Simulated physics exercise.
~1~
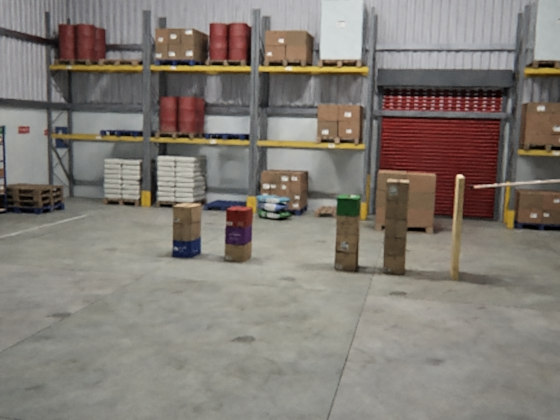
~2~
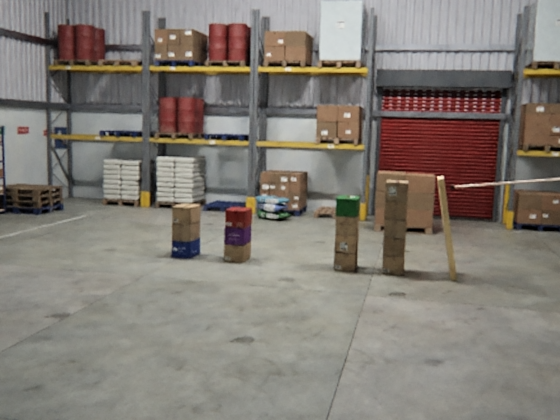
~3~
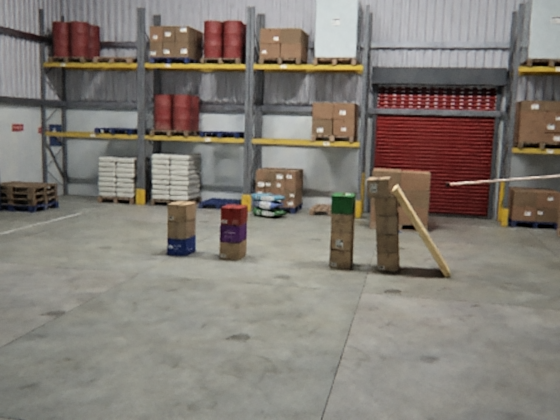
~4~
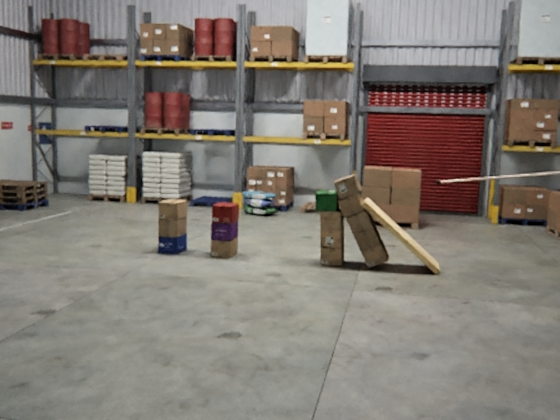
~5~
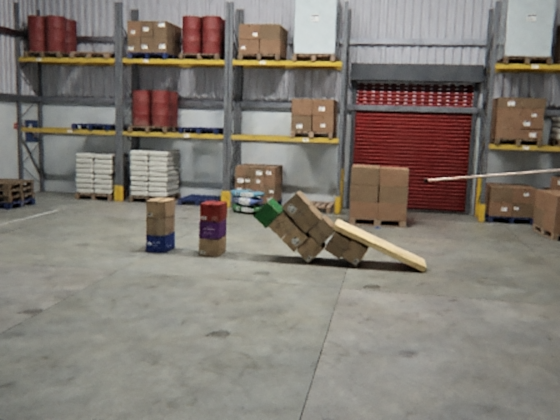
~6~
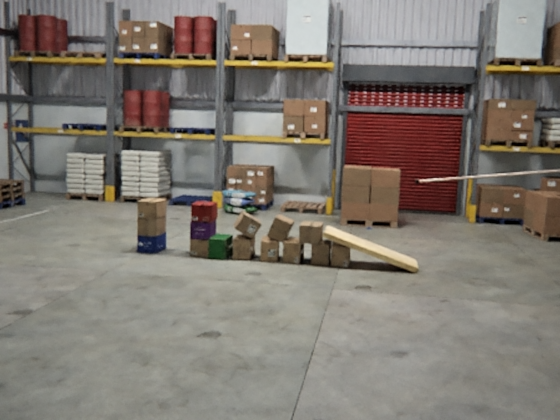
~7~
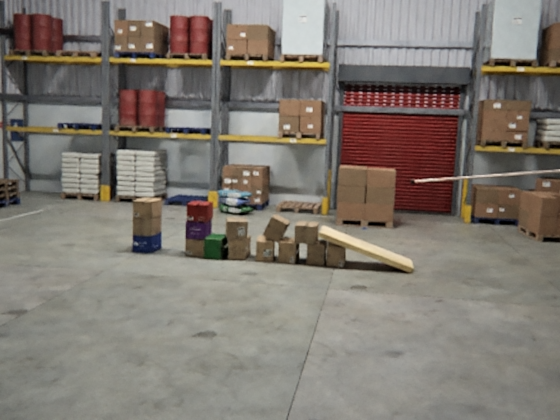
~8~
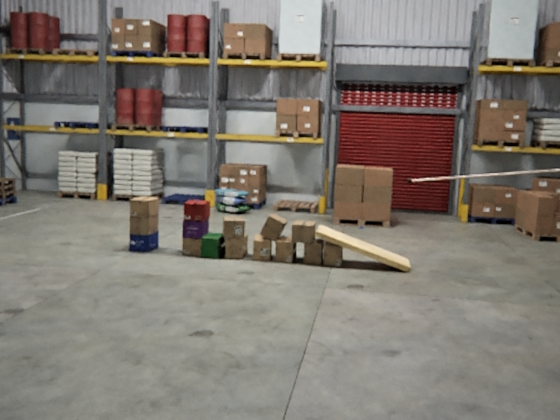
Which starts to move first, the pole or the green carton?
The pole starts to move first, pushing toward the board, while the green carton only moves later, when the tall pile beside it topples over.
